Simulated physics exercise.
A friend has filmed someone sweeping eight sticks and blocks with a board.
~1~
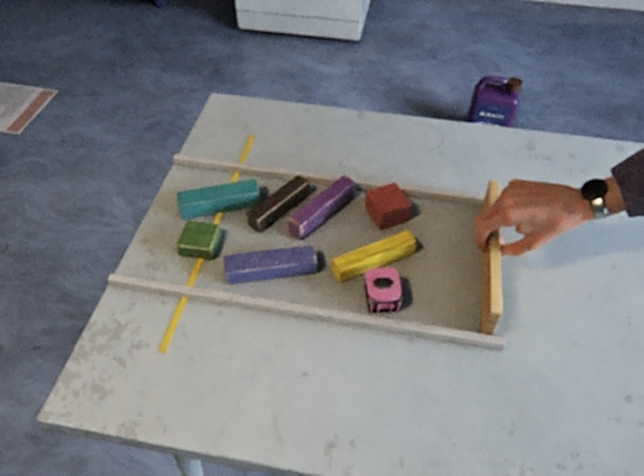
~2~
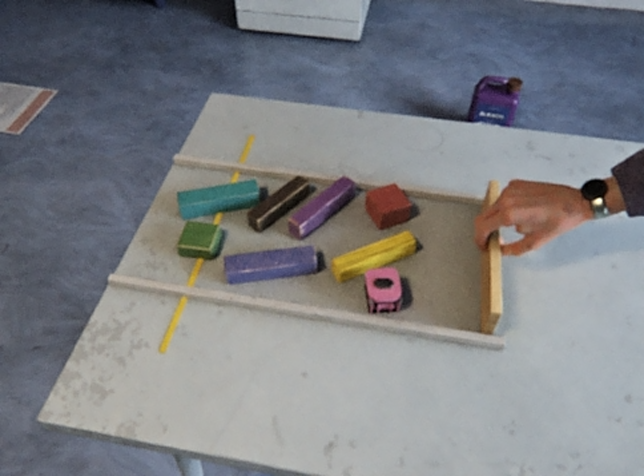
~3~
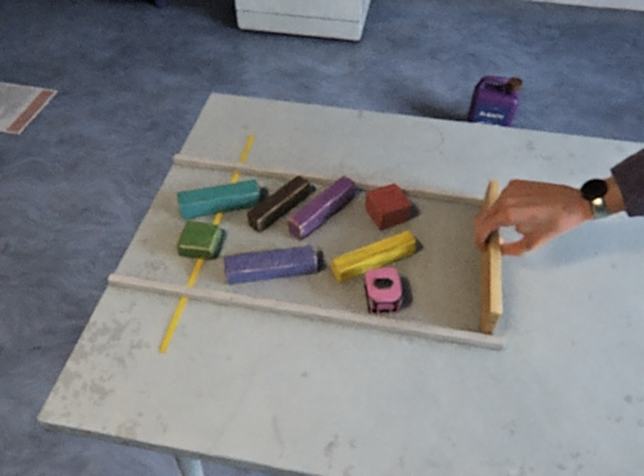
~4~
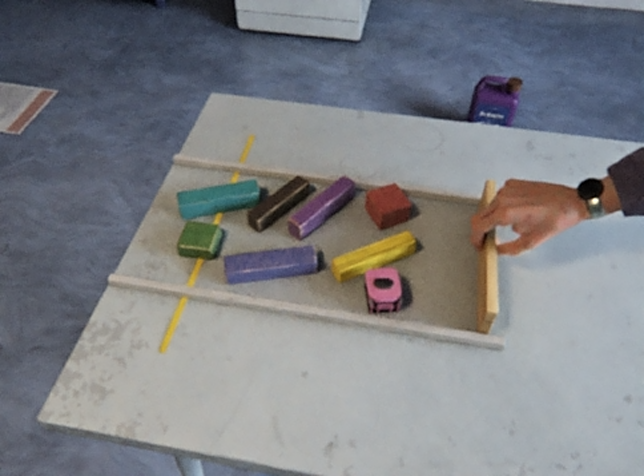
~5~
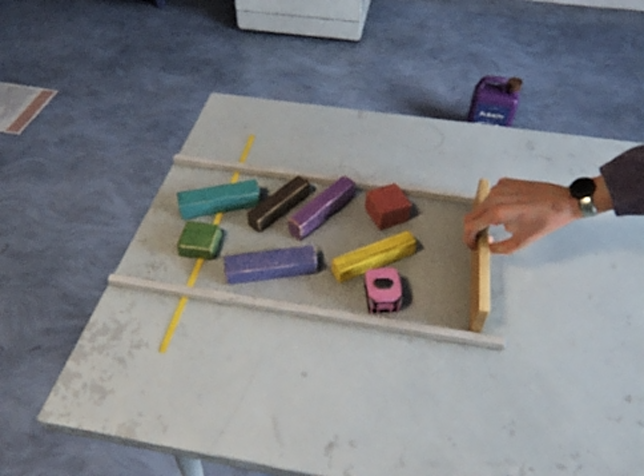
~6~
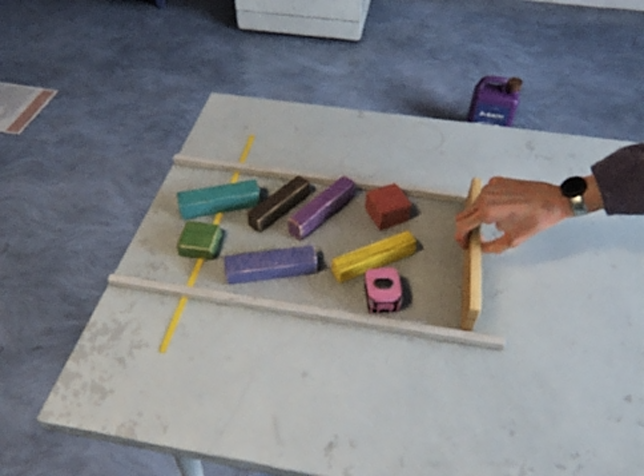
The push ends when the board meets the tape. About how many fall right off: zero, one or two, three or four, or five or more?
The number that fall off is one or two.
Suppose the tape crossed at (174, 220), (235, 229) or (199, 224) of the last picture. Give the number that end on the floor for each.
It would be 5, 0 and 3.
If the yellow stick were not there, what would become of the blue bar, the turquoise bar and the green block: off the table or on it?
The blue bar holds on; the turquoise bar comes down; the green block does not fall.
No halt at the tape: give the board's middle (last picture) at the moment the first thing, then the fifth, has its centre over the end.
About (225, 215), then (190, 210).
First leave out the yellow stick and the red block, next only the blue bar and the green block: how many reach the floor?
It would be 0 and 1.
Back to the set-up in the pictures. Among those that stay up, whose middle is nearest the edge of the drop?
The green block.
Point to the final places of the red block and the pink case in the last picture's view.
About (215, 178), and the other about (179, 265).
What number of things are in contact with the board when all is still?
The number is 3.
Soon after, none off yet; green block at rest near (199, 240); turquoise bar at rest near (220, 199); black bar at rest near (279, 203).
In the end, the number that fall off is one or two; gone, turquoise bar.
